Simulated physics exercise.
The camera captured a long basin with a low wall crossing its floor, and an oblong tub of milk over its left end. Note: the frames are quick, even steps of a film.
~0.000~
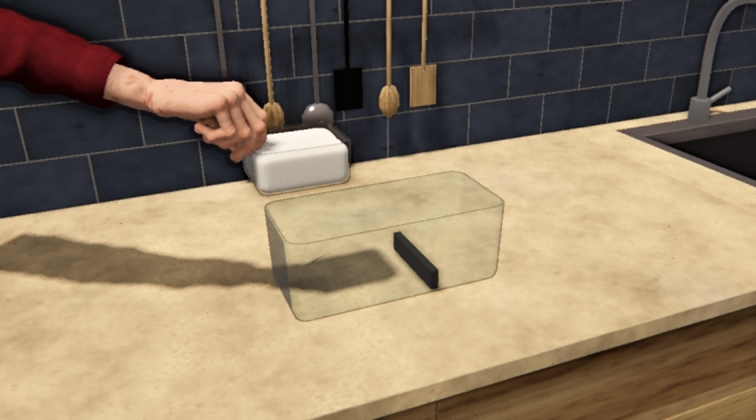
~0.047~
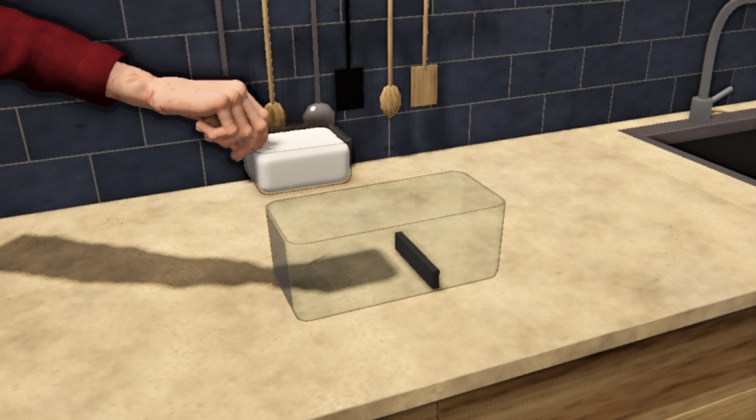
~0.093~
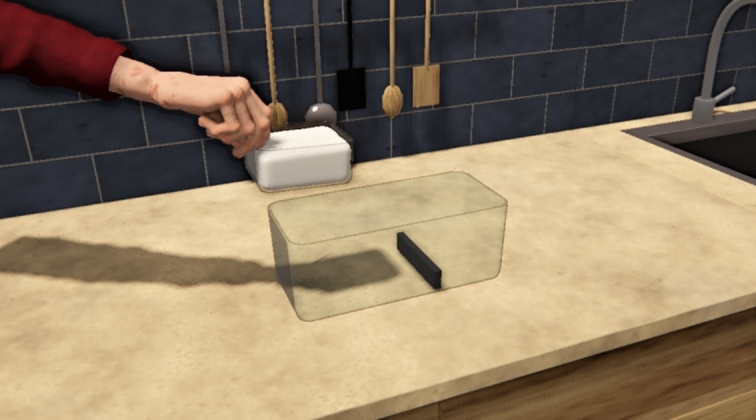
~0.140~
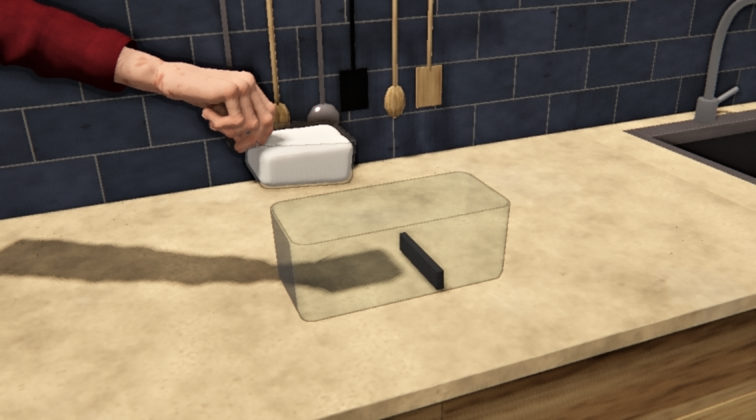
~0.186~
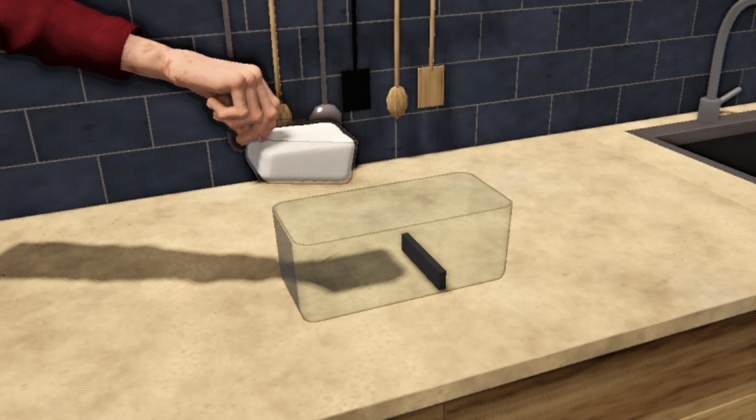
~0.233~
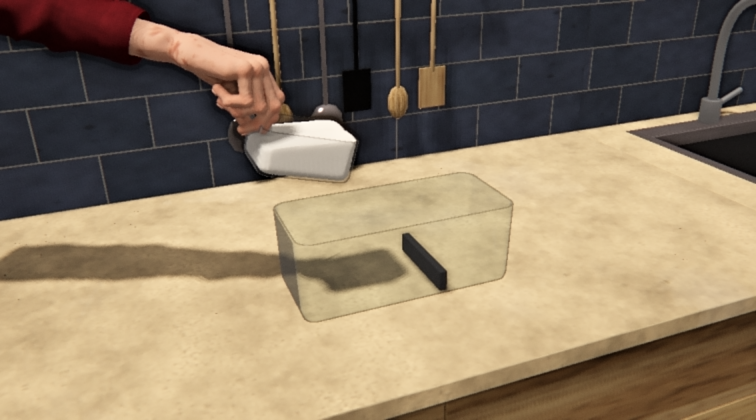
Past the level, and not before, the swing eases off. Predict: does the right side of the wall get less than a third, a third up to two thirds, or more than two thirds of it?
It gets a third up to two thirds.
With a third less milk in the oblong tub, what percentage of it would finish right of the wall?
Best guess: Around 15 %.
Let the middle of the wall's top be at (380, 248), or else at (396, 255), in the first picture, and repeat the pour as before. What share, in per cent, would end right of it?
The first one comes to 90 percent, while the second comes to 70 percent.
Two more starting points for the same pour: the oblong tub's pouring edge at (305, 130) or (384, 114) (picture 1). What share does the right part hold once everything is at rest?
About 15 per cent, then about 65 per cent.
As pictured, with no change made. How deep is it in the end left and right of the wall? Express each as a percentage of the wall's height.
On the left it is 30 per cent, on the right 60.
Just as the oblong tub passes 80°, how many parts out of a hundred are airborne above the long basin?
Around 50 in a hundred, more or less.
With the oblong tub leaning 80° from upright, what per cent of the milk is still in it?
30 per cent, roughly.
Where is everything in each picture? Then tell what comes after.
In the first frame, it leans 0°; its right rim is at (339, 132); the milk meets the walls at (248, 149) and (336, 136); the long basin's rim runs from (275, 225) to (483, 187); the wall's top is at (415, 251).
In the second frame, it leans 1°; its right rim is at (340, 132); the milk meets the walls at (249, 148) and (337, 135).
In the third frame, it leans 3°; its right rim is at (342, 132); the milk meets the walls at (251, 147) and (339, 135).
In the fourth frame, it leans 6°; its right rim is at (344, 133); the milk meets the walls at (252, 145) and (341, 133).
In the fifth frame, it leans 10°; its right rim is at (346, 133); the milk meets the walls at (253, 142) and (343, 131).
In the sixth frame, it leans 15°; its right rim is at (347, 134); the milk meets the walls at (254, 137) and (345, 128); 1 per cent is over the edge.
After 0.61 s the tilt is 80° and 30 per cent is still to pour, 21 is left of the wall and 0 right of it.
After 0.89 s the tilt is 115° and 2 per cent is still to pour, 38 is left of the wall and 52 right of it.
After 1.18 s the tilt is 118° and 0 per cent is still to pour, 53 is left of the wall and 46 right of it.
After 1.50 s the tilt is 118° and 0 per cent is still to pour, 53 is left of the wall and 46 right of it.
In the end 53 per cent lies left of the wall, 46 right of it and 1 outside.
